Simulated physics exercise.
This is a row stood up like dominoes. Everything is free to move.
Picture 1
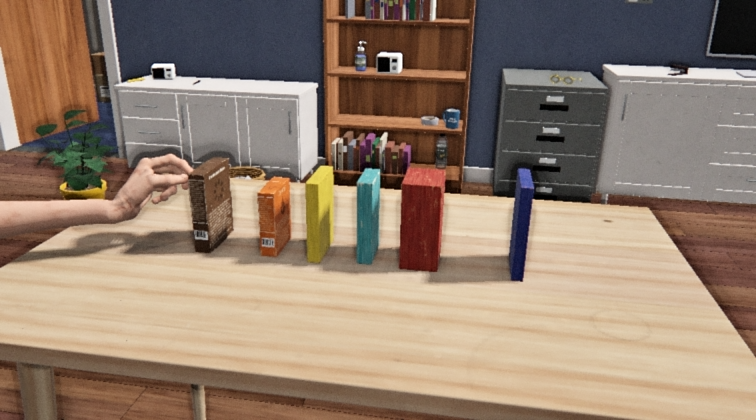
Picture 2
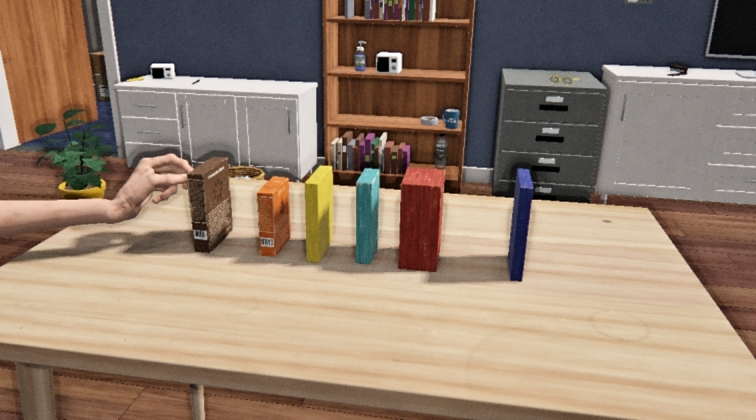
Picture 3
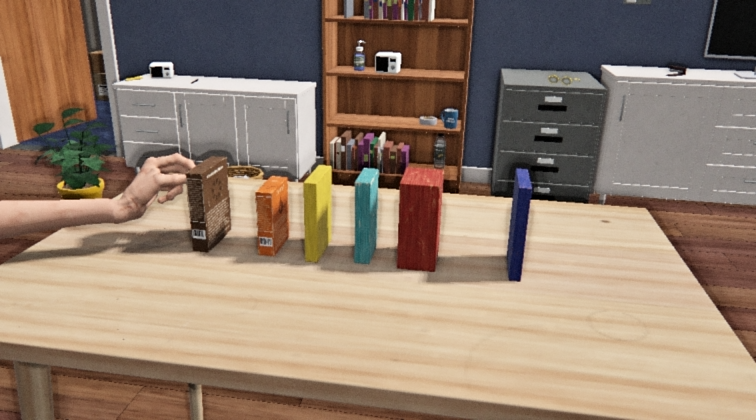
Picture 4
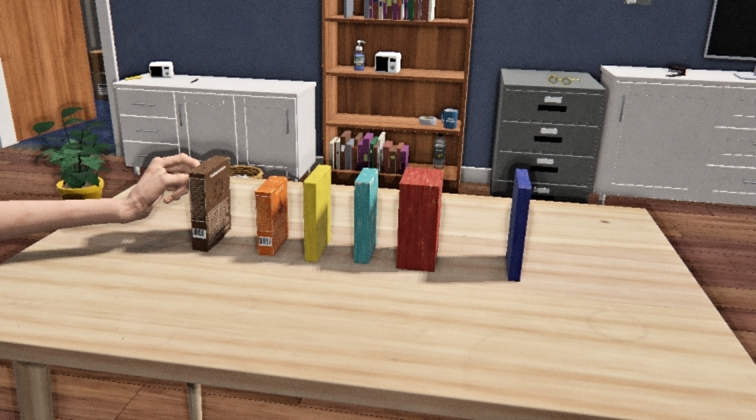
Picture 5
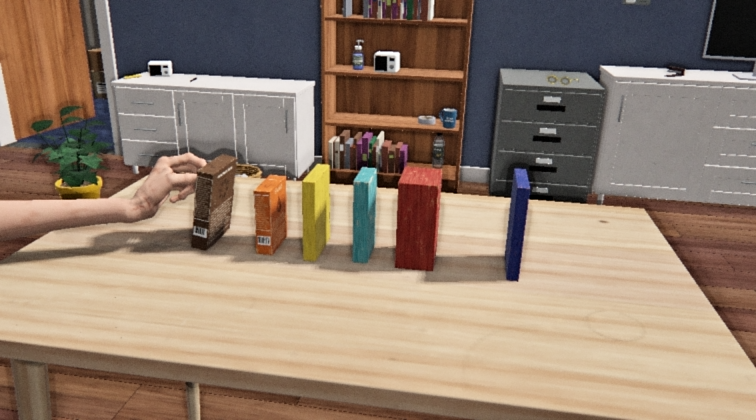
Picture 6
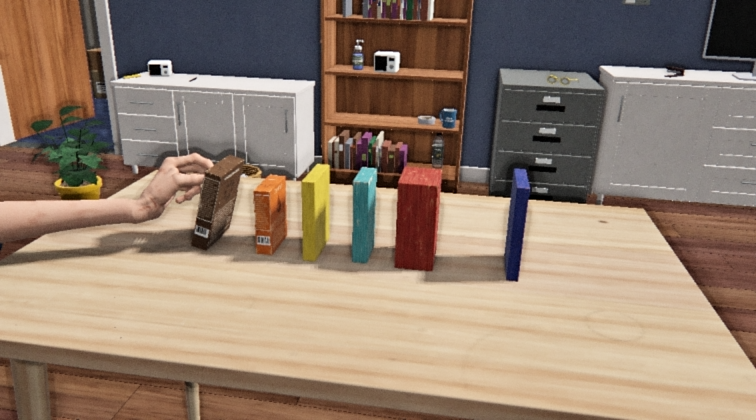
A brown packet stands upright at the left end of a spaced row on a wooden table, with orange, yellow, turquoise, red and blue pieces to its right. A hand reaching in from the left rests at its top, then pushes it, and it tilts rightward toward the still orange packet.
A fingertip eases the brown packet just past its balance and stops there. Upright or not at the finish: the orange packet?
The orange packet falls over.
Then, 0.20 s on from there, brown packet 41° over; orange packet turned 6° from how it was put near (275, 214).
Then, 0.30 s on from there, brown packet 59° over; orange packet turned 28° from how it was put near (288, 216).
Then, 0.40 s on from there, brown packet 68° over; orange packet turned 44° from how it was put near (298, 220); yellow board turned 21° from how it was put.
Then, 0.50 s on from there, brown packet 72° over; orange packet turned 56° from how it was put near (303, 224); yellow board turned 38° from how it was put; turquoise board turned 15° from how it was put.
In the end, toppled on the table, yellow board and orange packet; left askew, turquoise board; red block unmoved. At the end, from the last picture's camera, orange packet near (305, 225).
